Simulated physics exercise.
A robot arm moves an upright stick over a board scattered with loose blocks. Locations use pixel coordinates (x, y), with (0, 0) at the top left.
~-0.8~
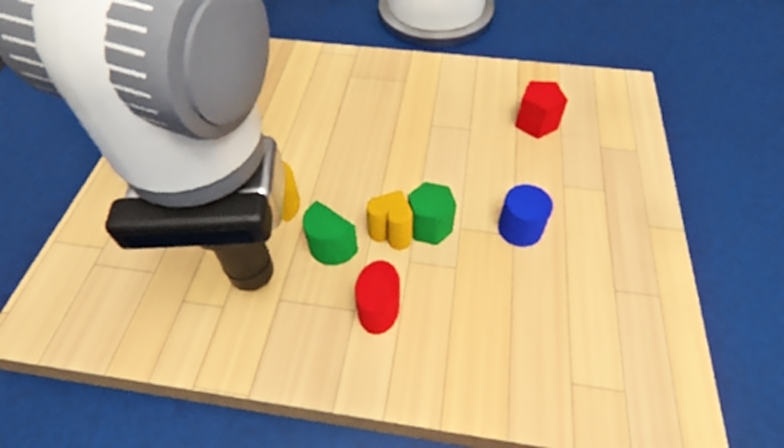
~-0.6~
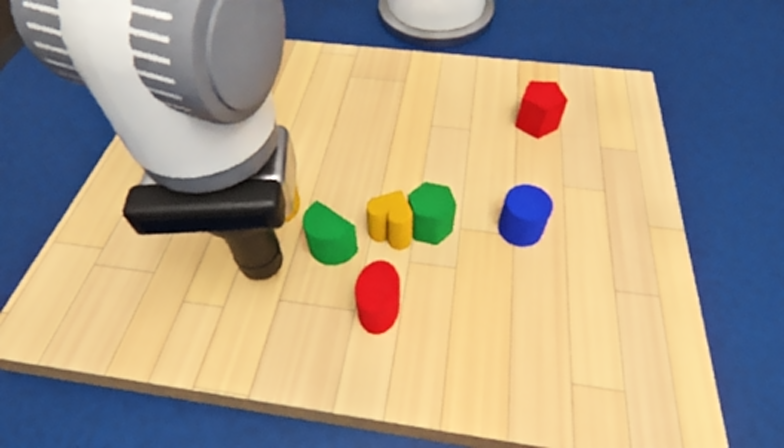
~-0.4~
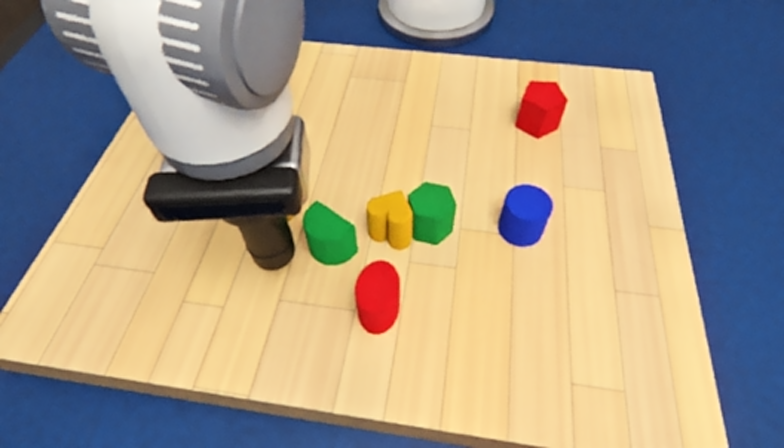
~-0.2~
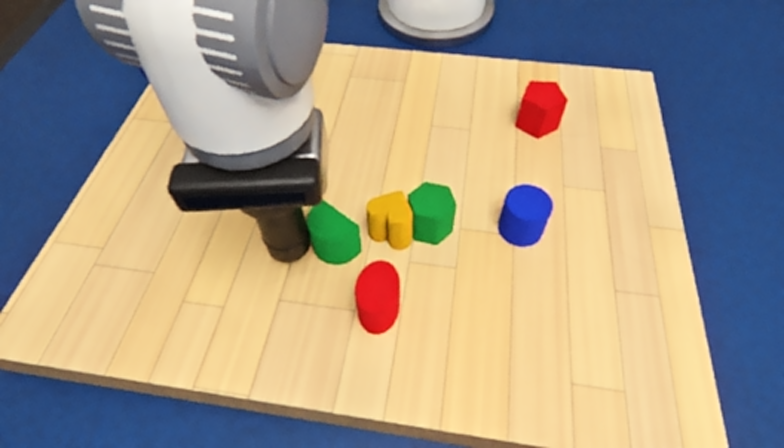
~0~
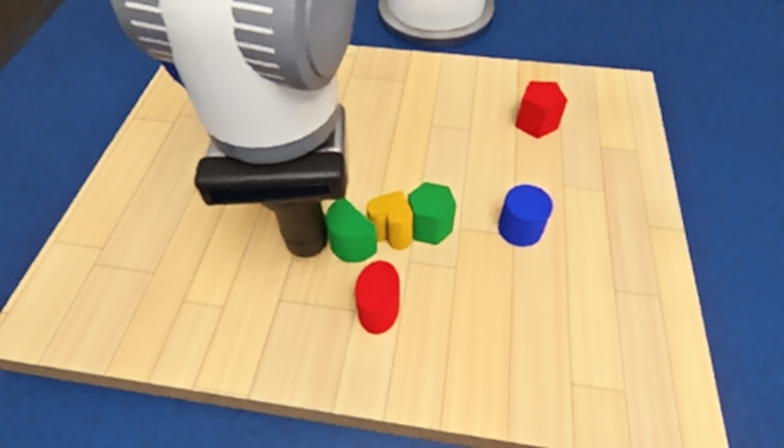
A white and grey robot arm holding a dark upright stick reaches over the left side of a pale wooden board on a blue surface, seen from above at an angle by a still camera. Green, yellow, red and blue blocks lie scattered across the middle and right. The stick glides right and slightly away, meets the green half-round block and pushes it a little rightward, close to the yellow block.
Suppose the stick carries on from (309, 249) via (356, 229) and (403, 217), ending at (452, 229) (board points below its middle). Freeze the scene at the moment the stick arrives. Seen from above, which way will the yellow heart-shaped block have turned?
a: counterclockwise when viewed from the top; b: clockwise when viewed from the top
a - counterclockwise when viewed from the top.
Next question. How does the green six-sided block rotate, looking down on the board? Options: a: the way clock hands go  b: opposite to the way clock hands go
The correct letter is b.
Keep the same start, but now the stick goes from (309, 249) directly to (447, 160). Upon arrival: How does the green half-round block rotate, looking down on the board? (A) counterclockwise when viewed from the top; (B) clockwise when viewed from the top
B (clockwise when viewed from the top)
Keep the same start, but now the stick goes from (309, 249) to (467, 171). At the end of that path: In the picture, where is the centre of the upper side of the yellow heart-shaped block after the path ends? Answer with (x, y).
Somewhere near (464, 220).
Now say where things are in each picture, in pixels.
In the first picture, stick's lower end at (252, 273); green half-round block at (325, 221); yellow heart-shaped block at (391, 206); green six-sided block at (432, 199); blue cylinder at (530, 201).
In the second picture, stick at (262, 262); blocks still.
In the third picture, stick at (274, 253); blocks still.
In the fourth picture, stick at (290, 245); green half-round block at (329, 221).
In the fifth picture, stick at (307, 241); green half-round block at (347, 218); yellow heart-shaped block at (391, 206); green six-sided block at (432, 199); blue cylinder at (530, 201).
The first path, step by step. One third of the way, stick at (356, 219); green half-round block at (395, 208), turned 40° clockwise; yellow heart-shaped block at (436, 203); green six-sided block at (474, 194).
Two thirds of the way, stick at (404, 207); green half-round block at (435, 213), turned 105° clockwise; yellow heart-shaped block at (482, 224), turned 30° anticlockwise; green six-sided block at (493, 191), turned 30° anticlockwise; blue cylinder at (540, 199).
At the end, stick at (453, 220); green half-round block at (477, 235), turned 155° clockwise; yellow heart-shaped block at (523, 249), turned 70° anticlockwise; green six-sided block at (500, 191), turned 40° anticlockwise; blue cylinder at (547, 199).
